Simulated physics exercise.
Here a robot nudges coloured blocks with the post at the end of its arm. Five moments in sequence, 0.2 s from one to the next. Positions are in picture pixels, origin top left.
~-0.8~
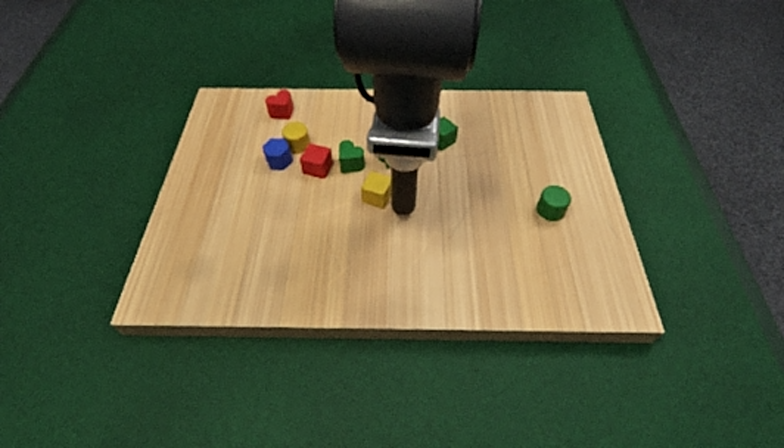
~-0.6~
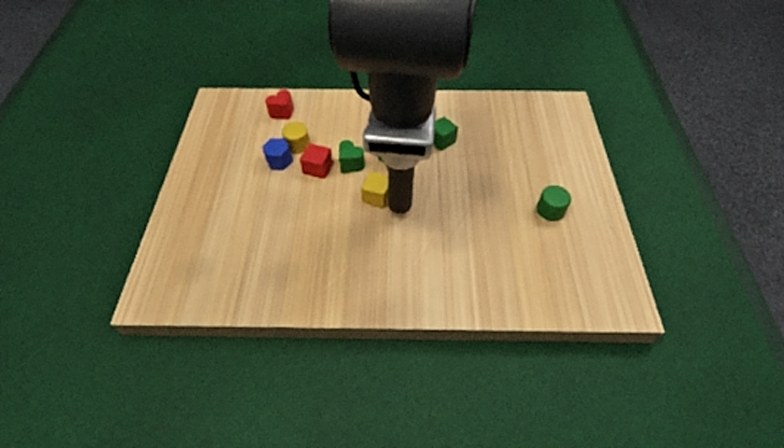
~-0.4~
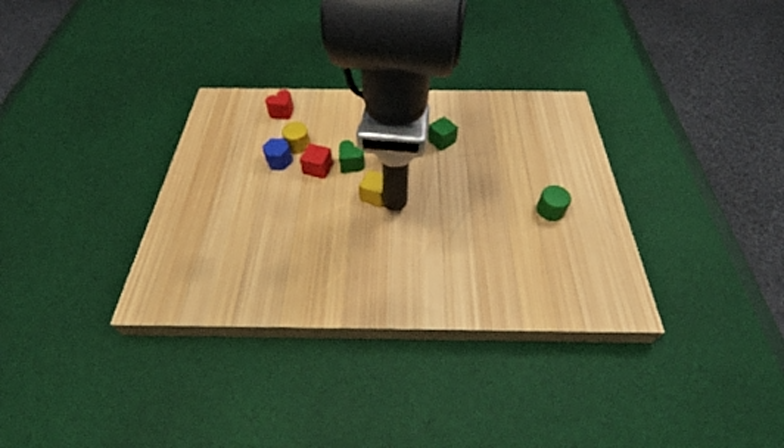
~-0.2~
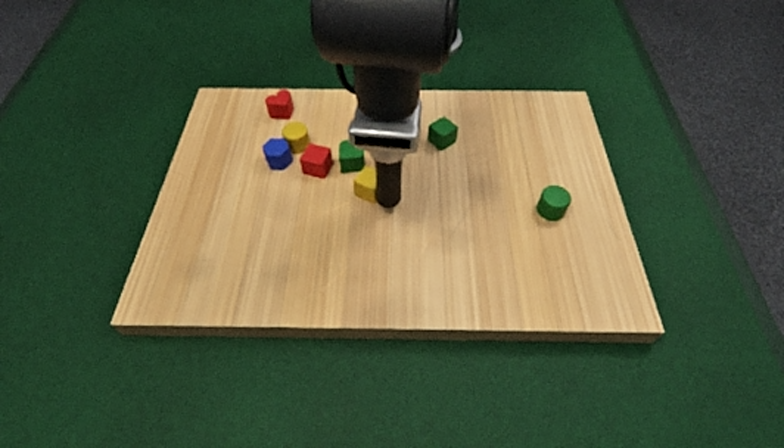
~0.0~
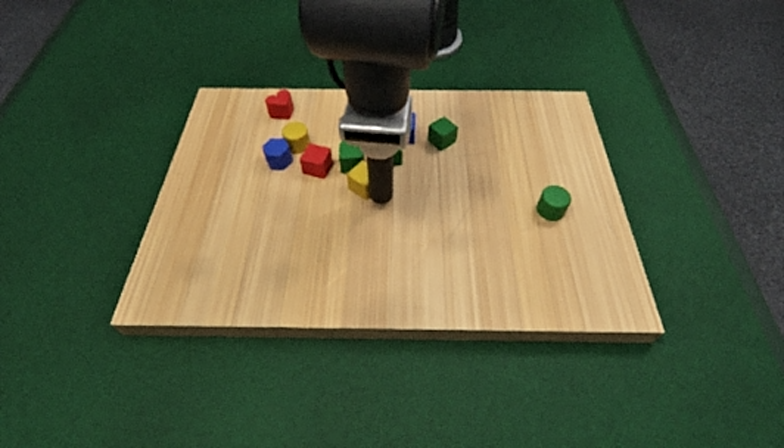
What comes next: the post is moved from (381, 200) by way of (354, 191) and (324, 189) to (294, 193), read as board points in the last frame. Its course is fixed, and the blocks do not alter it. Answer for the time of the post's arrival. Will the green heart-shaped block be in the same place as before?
My answer is no.
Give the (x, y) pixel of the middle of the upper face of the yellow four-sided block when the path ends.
I expect it at (341, 156).
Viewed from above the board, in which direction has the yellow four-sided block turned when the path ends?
It rotates clockwise.
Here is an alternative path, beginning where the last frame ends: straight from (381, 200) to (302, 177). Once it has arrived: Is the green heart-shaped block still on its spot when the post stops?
I'd say no.
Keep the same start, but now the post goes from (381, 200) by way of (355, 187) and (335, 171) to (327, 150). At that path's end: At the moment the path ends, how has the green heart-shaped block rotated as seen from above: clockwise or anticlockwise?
It turns clockwise.
What follows on the original path. One third of the way, post at (352, 185); green heart-shaped block at (346, 142); yellow four-sided block at (344, 159), turned 50° clockwise.
Two thirds of the way, post at (323, 183); green heart-shaped block at (346, 140), turned 10° clockwise; yellow four-sided block at (341, 156), turned 55° clockwise.
At the end, post at (293, 187); red four-sided block unmoved; green heart-shaped block at (346, 140), turned 10° clockwise; yellow four-sided block at (341, 156), turned 55° clockwise.
